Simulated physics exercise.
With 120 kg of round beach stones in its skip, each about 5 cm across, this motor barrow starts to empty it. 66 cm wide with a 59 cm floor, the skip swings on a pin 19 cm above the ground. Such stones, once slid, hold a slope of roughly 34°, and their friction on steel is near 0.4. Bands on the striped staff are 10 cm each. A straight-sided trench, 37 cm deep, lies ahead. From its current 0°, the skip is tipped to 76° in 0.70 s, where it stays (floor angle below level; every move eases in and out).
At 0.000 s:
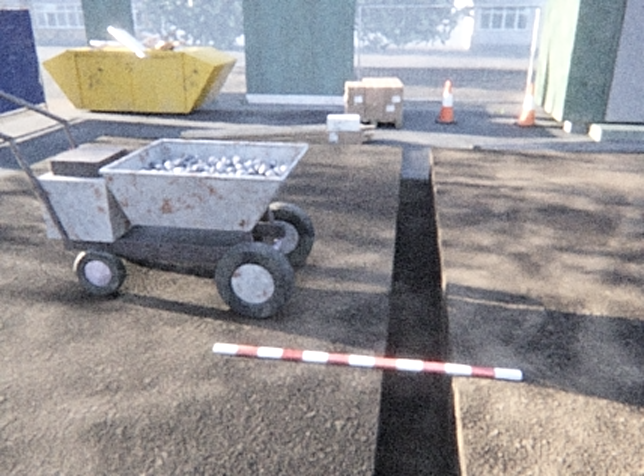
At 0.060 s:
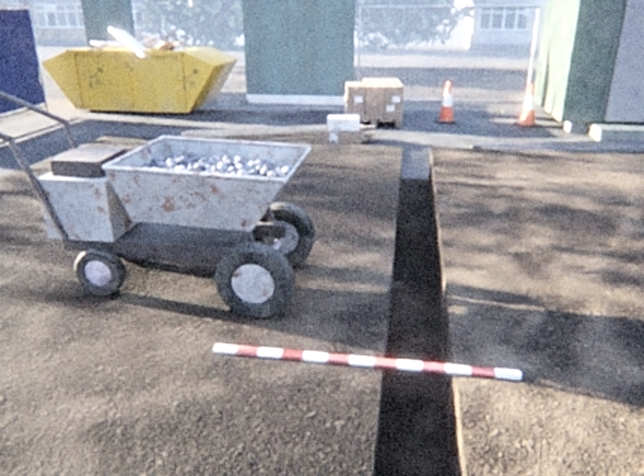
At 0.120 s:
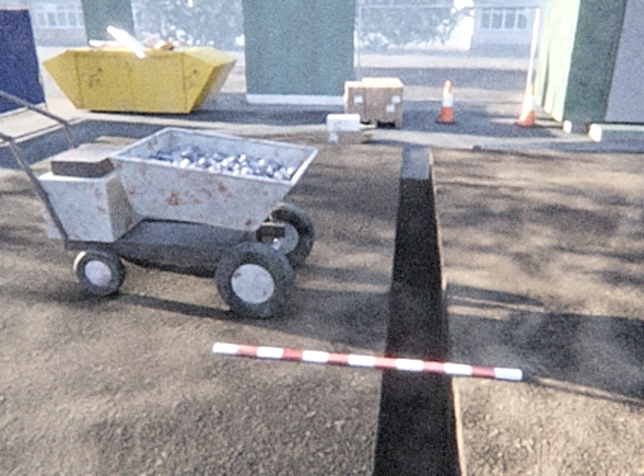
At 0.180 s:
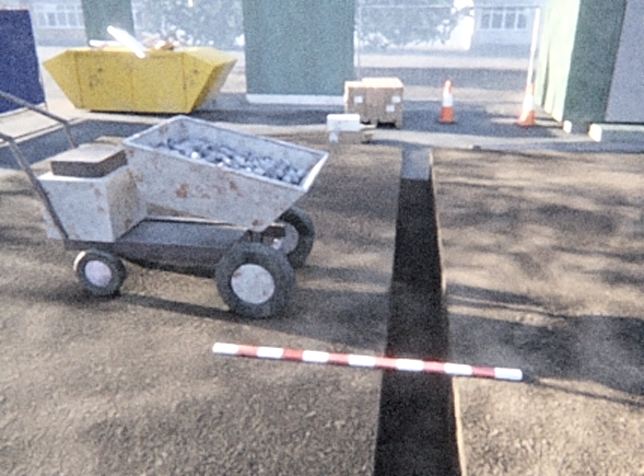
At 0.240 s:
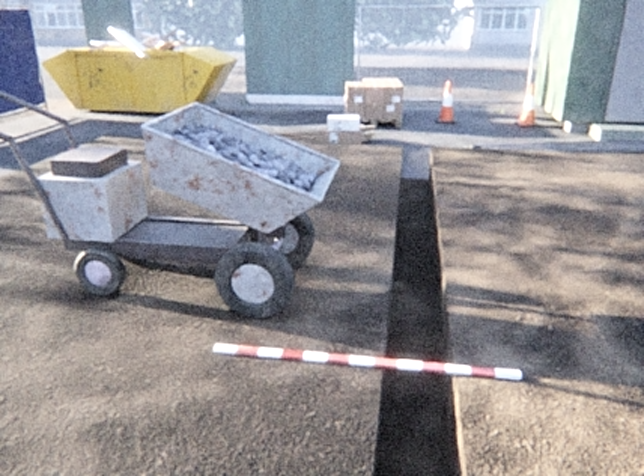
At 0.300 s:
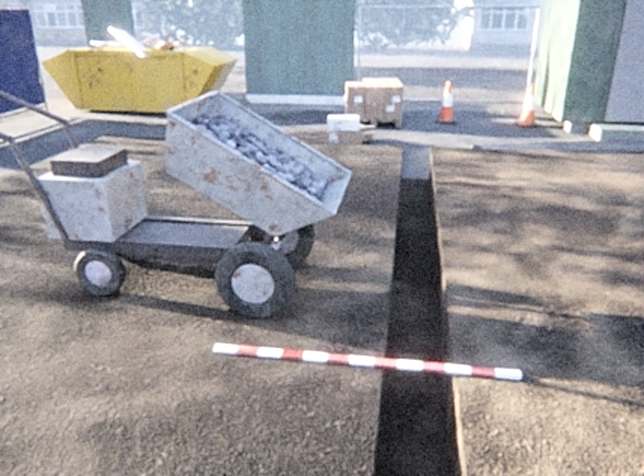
A grey motor barrow loaded with round stones stood still beside a narrow trench while its skip slowly tilted forward to the right, the back end rising steadily until the skip sloped steeply.
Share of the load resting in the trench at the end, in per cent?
87 per cent.
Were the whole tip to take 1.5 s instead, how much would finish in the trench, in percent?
It would be near 100 per cent.
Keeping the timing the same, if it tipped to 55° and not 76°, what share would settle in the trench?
Then about 50 per cent.
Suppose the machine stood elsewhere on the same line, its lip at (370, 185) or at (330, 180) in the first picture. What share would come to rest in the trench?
10 % and 35 %.
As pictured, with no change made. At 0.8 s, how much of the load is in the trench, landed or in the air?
Close to 40 per cent at that time.
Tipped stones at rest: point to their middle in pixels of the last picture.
About (420, 343).
After 0.5 s the floor is at 64°; 100 % in the skip; the foremost stones are at (360, 245).
After 0.8 s the floor is at 76°; 56 % in the skip, 3 % short of the trench, 40 % in the trench; the foremost stones are at (447, 315).
After 1.1 s the floor is at 76°; 10 % in the skip, 2 % short of the trench, 76 % in the trench, 13 % past the trench; the foremost stones are at (586, 302).
After 3.1 s the floor is at 76°; 0 % in the skip, 87 % in the trench, 13 % past the trench; the foremost stones are past the picture's edge.
